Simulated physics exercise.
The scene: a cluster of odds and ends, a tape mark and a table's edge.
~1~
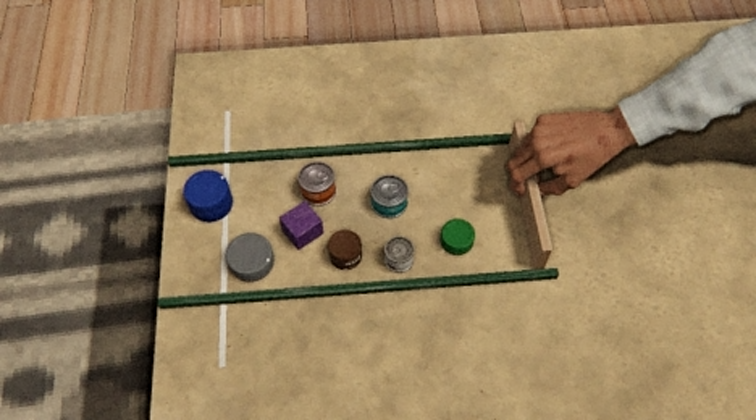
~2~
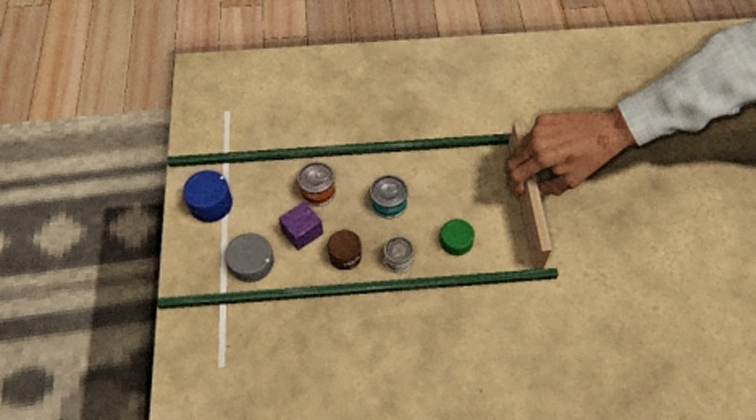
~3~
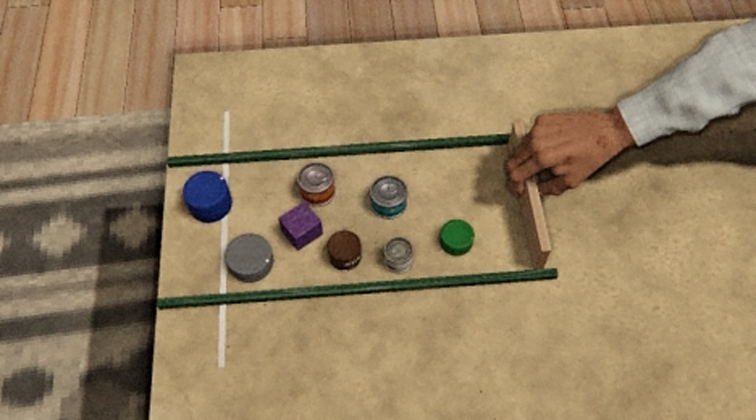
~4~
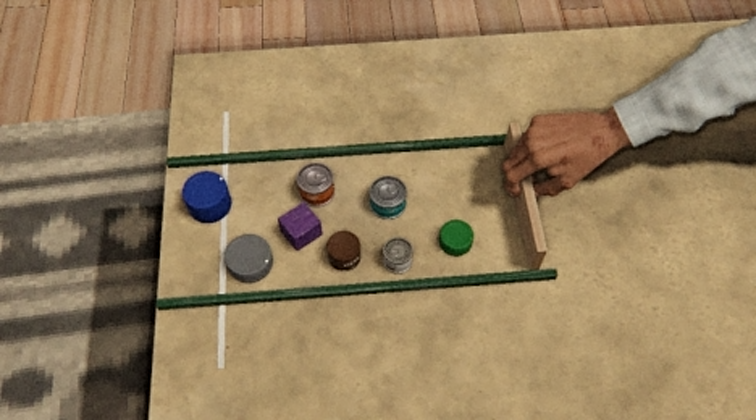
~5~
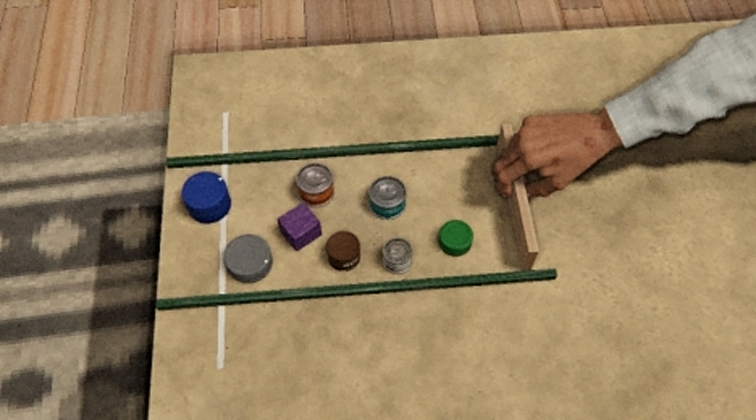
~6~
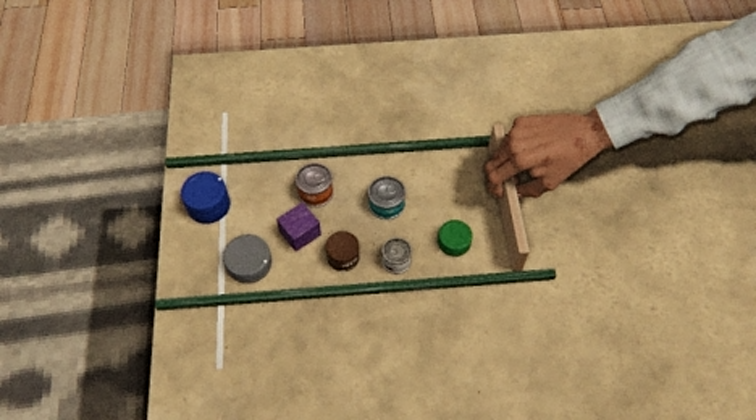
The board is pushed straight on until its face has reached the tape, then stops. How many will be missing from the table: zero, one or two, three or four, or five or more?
Outcome: The number that fall off is one or two.
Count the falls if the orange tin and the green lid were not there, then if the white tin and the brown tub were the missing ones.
First 0, then 0.
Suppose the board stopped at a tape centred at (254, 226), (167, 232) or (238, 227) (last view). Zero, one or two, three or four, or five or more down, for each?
The falls would be none; 5 or more; zero.
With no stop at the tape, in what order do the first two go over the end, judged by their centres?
Earliest first: The grey lid, the blue lid.
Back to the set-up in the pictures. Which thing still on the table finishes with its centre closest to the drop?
The blue lid.
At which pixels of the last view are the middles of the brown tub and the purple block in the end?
First (176, 273), then (180, 234).
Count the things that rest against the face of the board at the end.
It touches 4.
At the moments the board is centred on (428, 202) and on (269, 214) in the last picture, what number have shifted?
The counts are 2 and 7.
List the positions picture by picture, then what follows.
In the first frame, blue lid (209, 196); grey lid (250, 257); purple block (302, 225); board (529, 194); tape (225, 227).
In the second frame, grey lid (250, 258); green lid (457, 237).
In the third frame, purple block (301, 226); white tin (399, 255).
In the fourth frame, blue lid (207, 197); brown tub (344, 251).
In the fifth frame, grey lid (249, 259); turquoise pot (388, 198).
In the sixth frame, blue lid (206, 198); grey lid (248, 259); purple block (299, 227); board (507, 196); tape (223, 228).
Soon after, none off yet; blue lid at rest near (206, 198); grey lid at rest near (248, 259); purple block at rest near (299, 227).
After that, none off yet; blue lid at rest near (206, 198); grey lid displaced about its own width near (194, 256); purple block displaced well along near (229, 232).
In the end, the number that fall off is one or two; gone, grey lid.
